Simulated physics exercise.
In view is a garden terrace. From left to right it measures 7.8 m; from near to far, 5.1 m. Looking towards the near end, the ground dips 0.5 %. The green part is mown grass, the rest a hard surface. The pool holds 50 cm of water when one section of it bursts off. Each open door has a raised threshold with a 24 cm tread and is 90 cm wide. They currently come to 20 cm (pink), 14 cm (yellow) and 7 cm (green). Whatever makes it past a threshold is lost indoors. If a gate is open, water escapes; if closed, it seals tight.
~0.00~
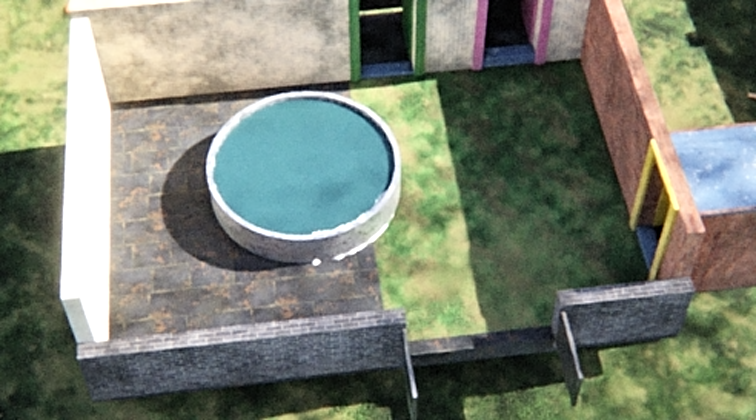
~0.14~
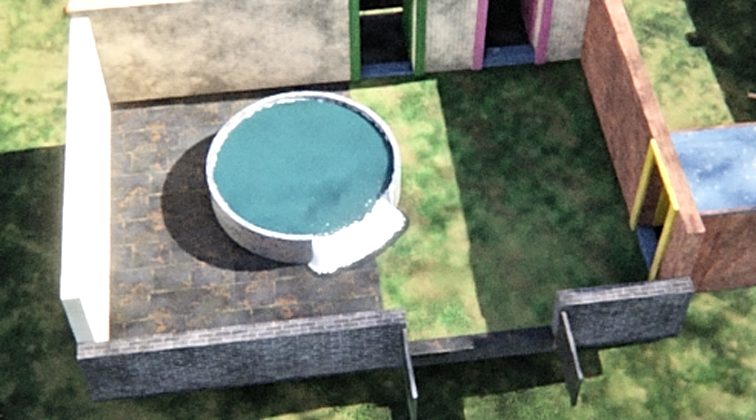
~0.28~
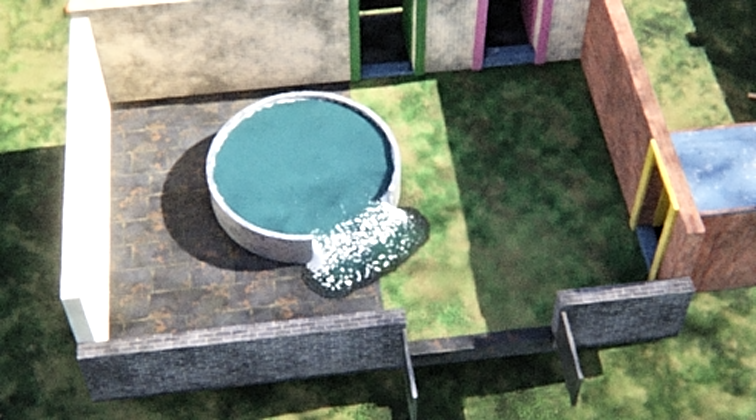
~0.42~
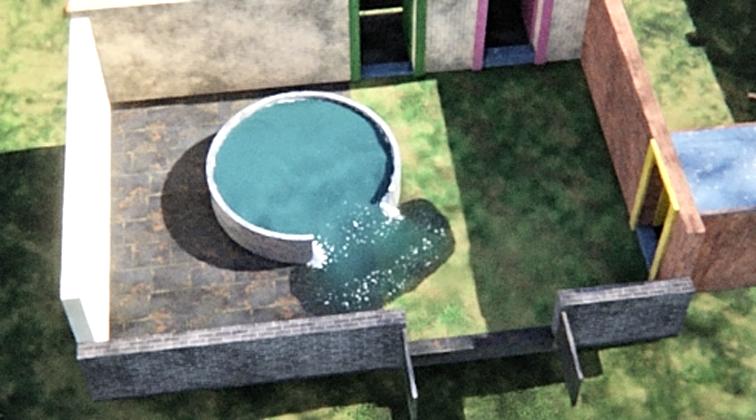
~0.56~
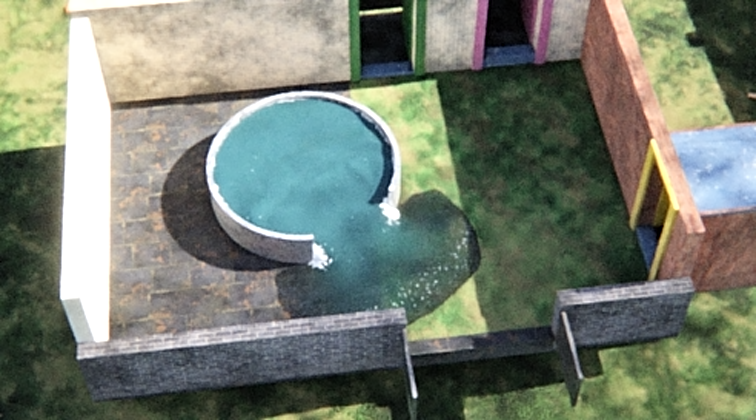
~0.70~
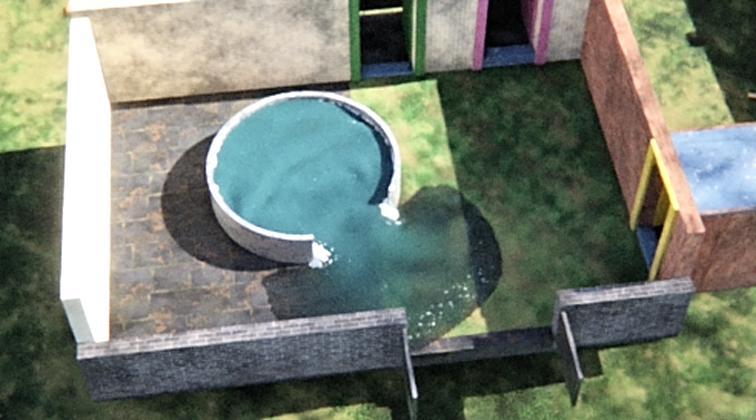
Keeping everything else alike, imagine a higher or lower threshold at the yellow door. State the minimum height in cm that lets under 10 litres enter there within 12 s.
Some 8.5 cm above the ground.
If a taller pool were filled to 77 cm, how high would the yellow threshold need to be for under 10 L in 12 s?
I'd go with near 16 cm then.
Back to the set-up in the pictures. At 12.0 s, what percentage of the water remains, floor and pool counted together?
Something like 62 per cent of it remains.
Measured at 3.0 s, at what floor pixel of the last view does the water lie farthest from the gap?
Roughly at (658, 312) in the last view.
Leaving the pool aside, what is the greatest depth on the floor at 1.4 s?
Up to some 30 centimetres, I'd say.
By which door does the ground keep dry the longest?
That is the green door.
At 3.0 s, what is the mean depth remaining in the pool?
Close to 25 cm deep on average.
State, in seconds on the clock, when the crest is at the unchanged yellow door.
4.0 s.
After 1.4 s water covers 20 % of the floor, deepest (30 cm) near (382, 343); it has not reached the yellow door.
After 3.0 s water covers 40 % of the floor, deepest (26 cm) near (369, 345); it has not reached the yellow door.
After 12.0 s water covers 100 % of the floor, deepest (8 cm) near (369, 345); 5 cm at the yellow door, 0 litres in over its 14 cm threshold.
At the yellow door as built, the water arrived by 3.5 s and peaked near 12 cm at 4.2 s.
Run again over the same 12 s with other heights there, 23 litres in over 7 cm, 6 litres over 9.5 cm. The limit of 10 litres is kept from about 8.5 cm up.
